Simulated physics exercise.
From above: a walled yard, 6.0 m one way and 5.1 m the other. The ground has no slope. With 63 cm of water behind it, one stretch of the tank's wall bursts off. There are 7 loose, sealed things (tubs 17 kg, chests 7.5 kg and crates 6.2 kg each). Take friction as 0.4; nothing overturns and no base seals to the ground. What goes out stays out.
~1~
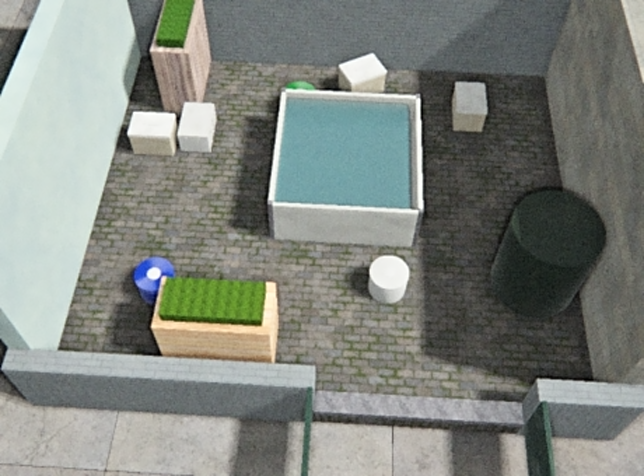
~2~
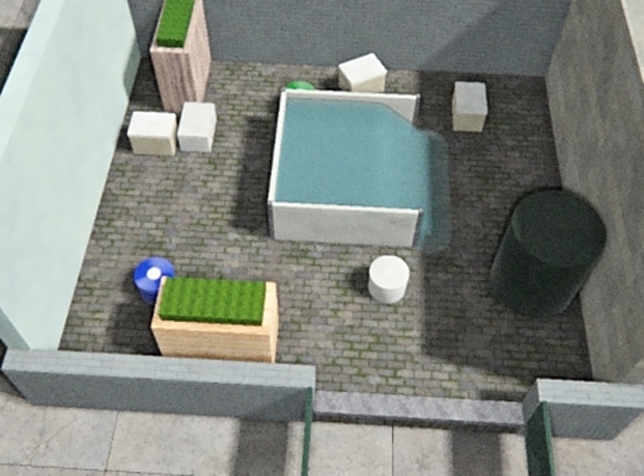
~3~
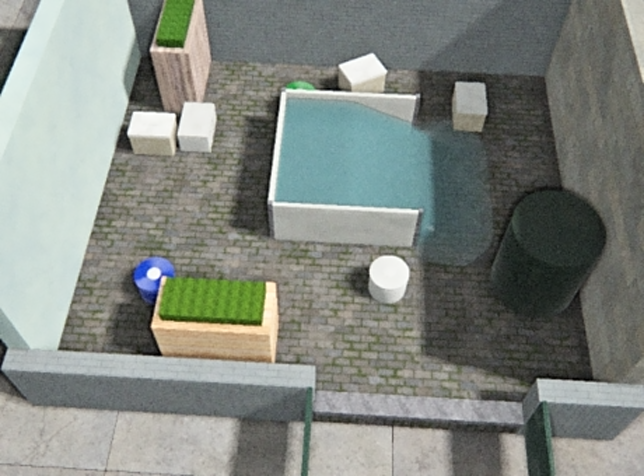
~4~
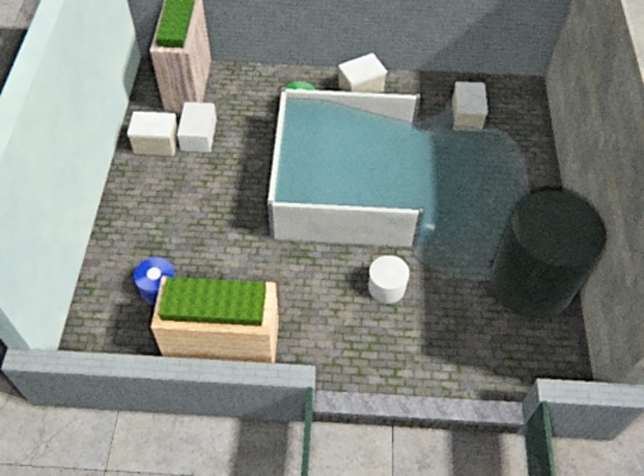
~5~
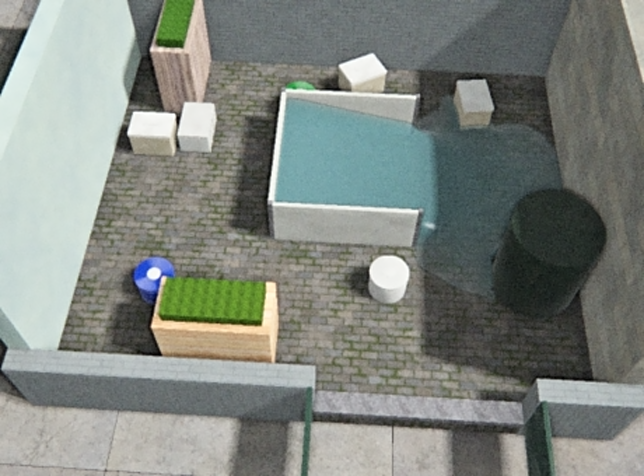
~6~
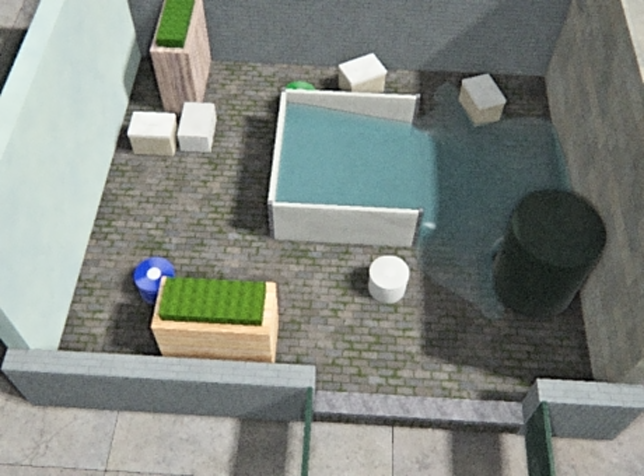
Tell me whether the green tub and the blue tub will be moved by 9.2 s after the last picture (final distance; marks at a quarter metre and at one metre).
The green tub gets carried off, the blue tub holds its place.
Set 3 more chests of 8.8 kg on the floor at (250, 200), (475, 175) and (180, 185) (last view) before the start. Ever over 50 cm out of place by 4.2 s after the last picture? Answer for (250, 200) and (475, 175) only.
In turn: Less, over.
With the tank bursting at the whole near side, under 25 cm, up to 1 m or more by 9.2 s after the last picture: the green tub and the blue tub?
Then the green tub holds its place, the blue tub gets carried off.
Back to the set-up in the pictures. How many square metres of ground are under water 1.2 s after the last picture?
About 12 m2.
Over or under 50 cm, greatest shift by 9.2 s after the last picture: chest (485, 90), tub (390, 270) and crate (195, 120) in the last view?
In turn: More, short of it, over.
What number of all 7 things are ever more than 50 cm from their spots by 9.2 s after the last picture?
4 of them.
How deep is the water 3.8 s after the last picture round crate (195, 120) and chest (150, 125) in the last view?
Roughly 5 and 2 cm.
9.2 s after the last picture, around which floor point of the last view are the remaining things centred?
At about (204, 229).
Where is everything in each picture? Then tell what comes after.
The green tub at (300, 93), on the bottom; the blue tub at (154, 274), on the bottom; 3.0 m2 under water; 0 of 7 have shifted, in the first picture.
The green tub at (300, 93) rests on the ground; the blue tub at (154, 274) rests on the ground; water covers 4.0 m2; 0 of 7 have shifted, in the second picture.
The green tub at (300, 93), on the bottom; the blue tub at (154, 274), on the bottom; water covers 5.2 m2; 0 of 7 have shifted, in the third picture.
The green tub at (300, 93), on the bottom; the blue tub at (154, 274), on the bottom; 6.5 m2 under water; 0 of 7 have shifted, in the fourth picture.
The green tub at (300, 93) rests on the ground; the blue tub at (154, 274), on the bottom; 7.7 m2 under water; 1 of 7 have shifted, in the fifth picture.
The green tub at (300, 93) rests on the ground; the blue tub at (154, 274) rests on the ground; water covers 8.3 m2; 1 of 7 have shifted, in the sixth picture.
Then, 1.2 s after the last picture the green tub is near (300, 93), 0.0 m from its start, aground; the blue tub is near (154, 274), 0.0 m from its start, aground; 0 of 7 are out; 1 afloat.
Then, 3.8 s after the last picture the green tub is near (218, 112), 1.2 m from its start, aground; the blue tub is near (154, 274), 0.0 m from its start, aground; 0 of 7 are out; 2 afloat.
Then, 6.2 s after the last picture the green tub is near (216, 192), 2.0 m from its start, aground; the blue tub is near (154, 274), 0.0 m from its start, aground; 0 of 7 are out; 3 afloat.
Then, 9.2 s after the last picture the green tub is near (216, 192), 2.0 m from its start, aground; the blue tub is near (154, 274), 0.0 m from its start, aground; 0 of 7 are out; 4 afloat.
